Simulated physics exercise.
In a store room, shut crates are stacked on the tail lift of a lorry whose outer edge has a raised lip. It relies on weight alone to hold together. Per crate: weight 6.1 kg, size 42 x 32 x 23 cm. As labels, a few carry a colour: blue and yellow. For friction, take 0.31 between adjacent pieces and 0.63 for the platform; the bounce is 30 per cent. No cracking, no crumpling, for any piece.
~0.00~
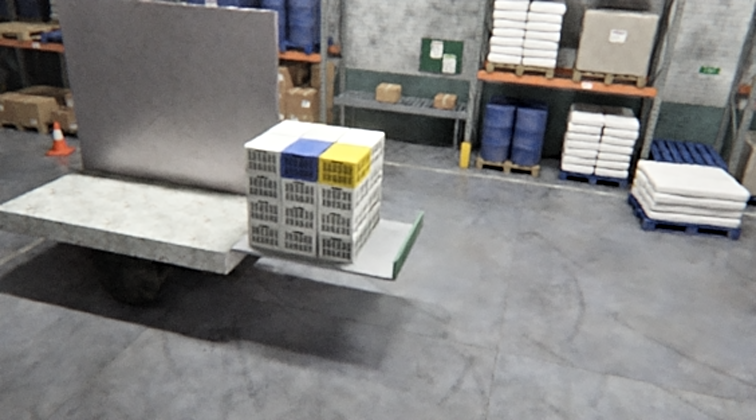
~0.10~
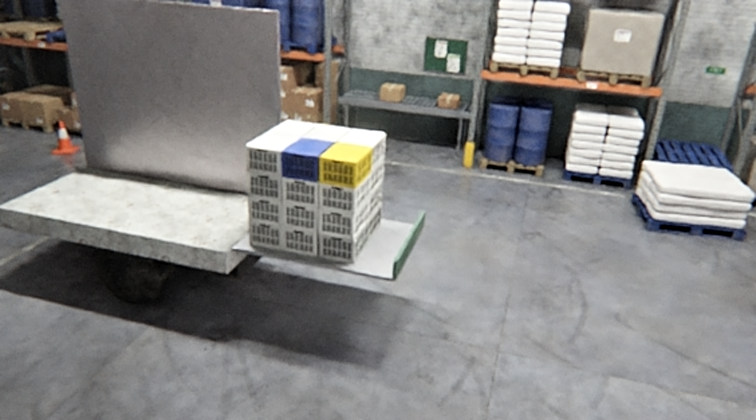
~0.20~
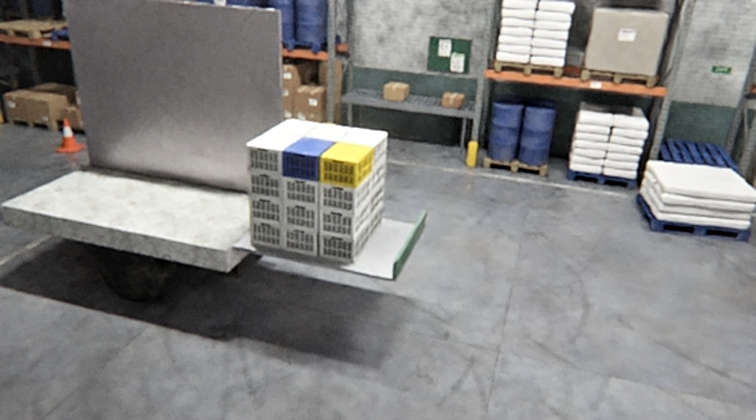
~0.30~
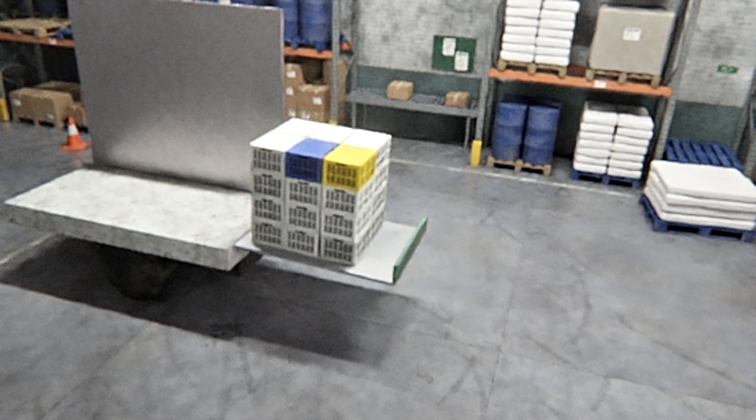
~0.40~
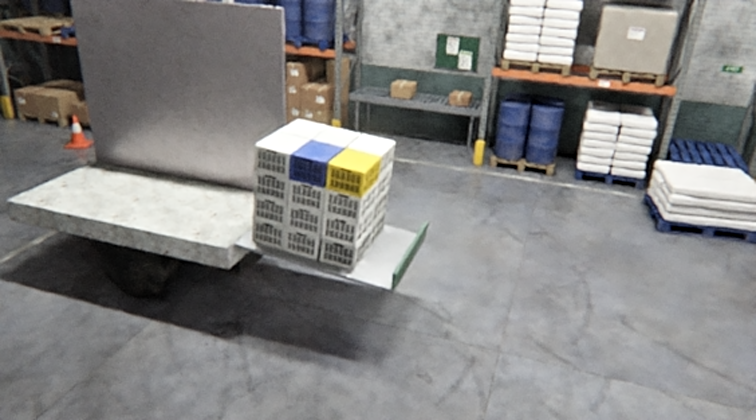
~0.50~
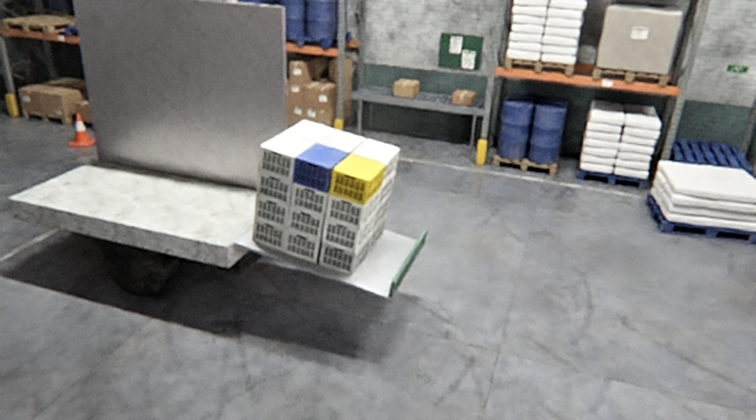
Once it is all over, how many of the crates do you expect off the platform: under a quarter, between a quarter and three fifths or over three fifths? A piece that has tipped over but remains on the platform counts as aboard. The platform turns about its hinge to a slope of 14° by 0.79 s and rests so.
I expect fewer than one in four of them.
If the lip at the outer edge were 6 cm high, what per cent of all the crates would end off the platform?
Result - 0 %.
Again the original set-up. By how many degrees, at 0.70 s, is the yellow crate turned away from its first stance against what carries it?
I'd put it at roughly 0 degrees away from its starting angle.
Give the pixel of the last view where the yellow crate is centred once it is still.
In the final image its middle is around (376, 198).
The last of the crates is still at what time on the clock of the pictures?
That happens at roughly 1.5 seconds.
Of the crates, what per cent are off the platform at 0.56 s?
0 percent by then.
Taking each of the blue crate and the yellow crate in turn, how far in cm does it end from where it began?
For blue it's roughly 30 cm, and for yellow it's roughly 40 cm.
By 0.56 s, slope 10°; none of the 24 crates off the platform.
By 0.60 s, slope 11°; none of the 24 crates off the platform.
By 0.70 s, slope 13°; none of the 24 crates off the platform.
By 1.00 s, slope 14°; none of the 24 crates off the platform, 12 disturbed; blue crate moved 56 mm; yellow crate moved 7 cm.
When it is over (1.6 s), slope 14°; none of the 24 crates off the platform, 12 disturbed; yellow crate moved 11 cm; blue crate moved 7 cm. That is 0 per cent. In pixels of the last frame, middles, yellow crate near (376, 198), blue crate near (337, 180).
